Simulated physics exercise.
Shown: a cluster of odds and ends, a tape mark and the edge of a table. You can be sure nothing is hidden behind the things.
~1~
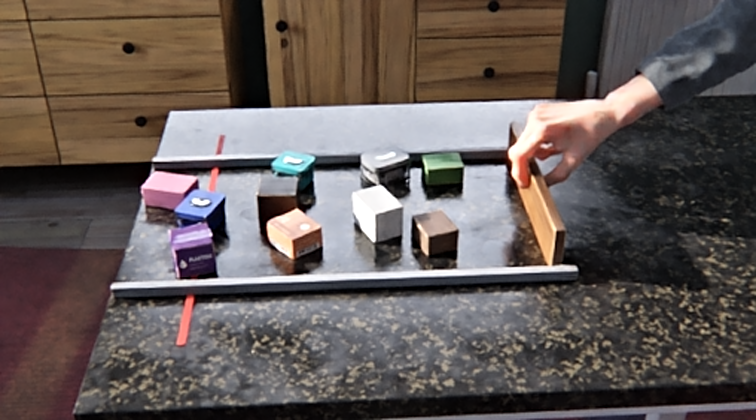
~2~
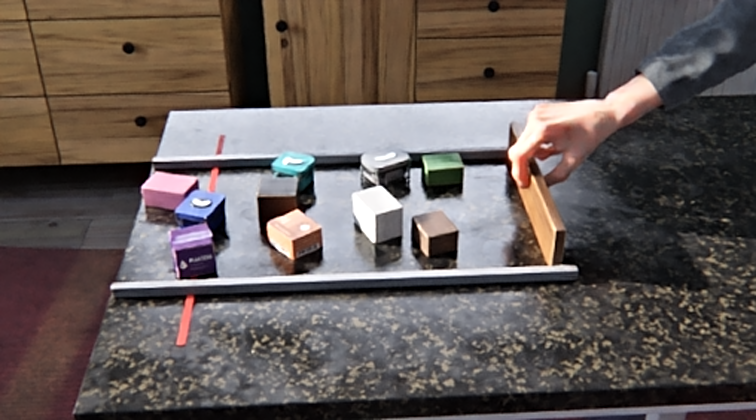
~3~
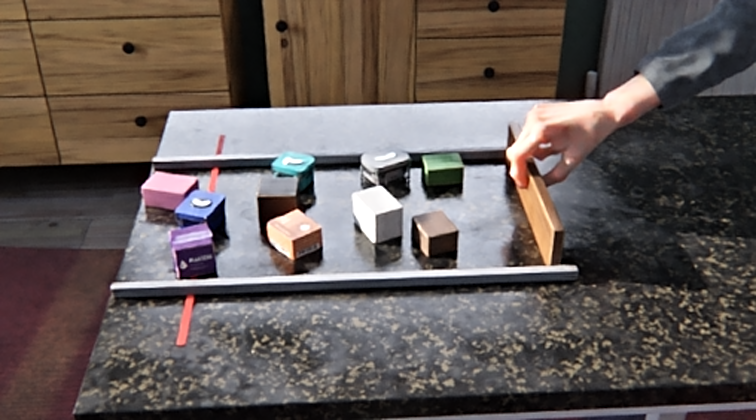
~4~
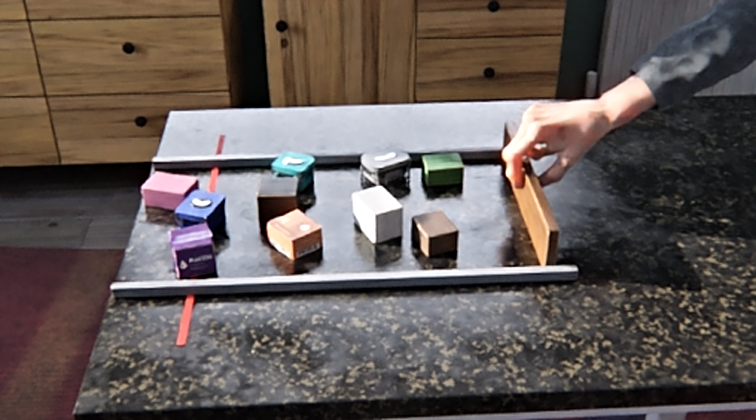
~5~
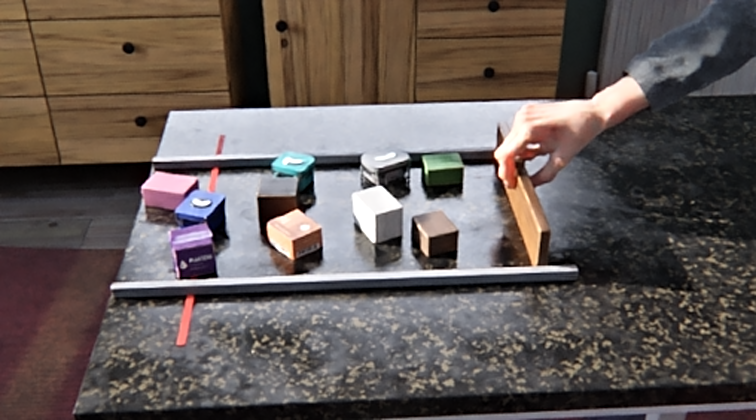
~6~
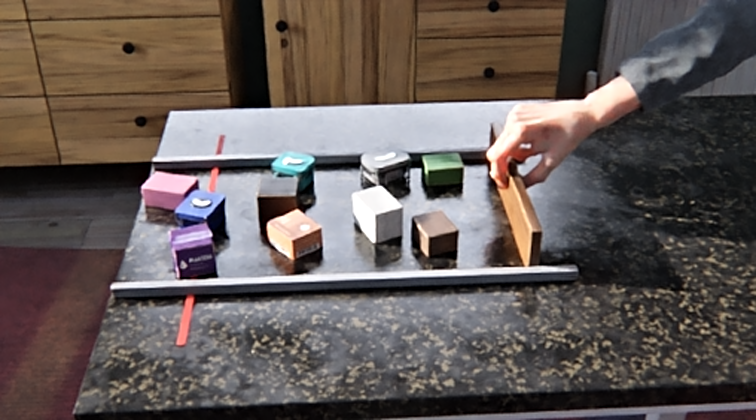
At the start, a hand holds a wooden board upright at the right end of two pale rails, with colourful small boxes and blocks spread between them on a dark speckled tabletop. The hand keeps still briefly, then slides the board slightly left, while the objects stay in place.
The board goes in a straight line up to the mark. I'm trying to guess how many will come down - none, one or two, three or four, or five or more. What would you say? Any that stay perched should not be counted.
I would say one or two.
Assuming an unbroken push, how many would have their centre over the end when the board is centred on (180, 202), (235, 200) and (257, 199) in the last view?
6; 0; 0.
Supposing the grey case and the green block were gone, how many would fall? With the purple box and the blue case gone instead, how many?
1 for the first case, 1 for the second.
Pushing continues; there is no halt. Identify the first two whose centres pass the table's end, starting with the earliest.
Order, earliest first: Pink block, purple box.
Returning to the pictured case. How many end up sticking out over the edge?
The number overhanging is 4.
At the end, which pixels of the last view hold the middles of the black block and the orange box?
Result: One at about (172, 193), the other at about (136, 241).
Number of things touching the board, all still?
Count: 3.
Soon after, none off yet; pink block at rest near (171, 192); purple box at rest near (193, 251); blue case at rest near (202, 215).
In the end, the number that fall off is one or two; gone, purple box and pink block.
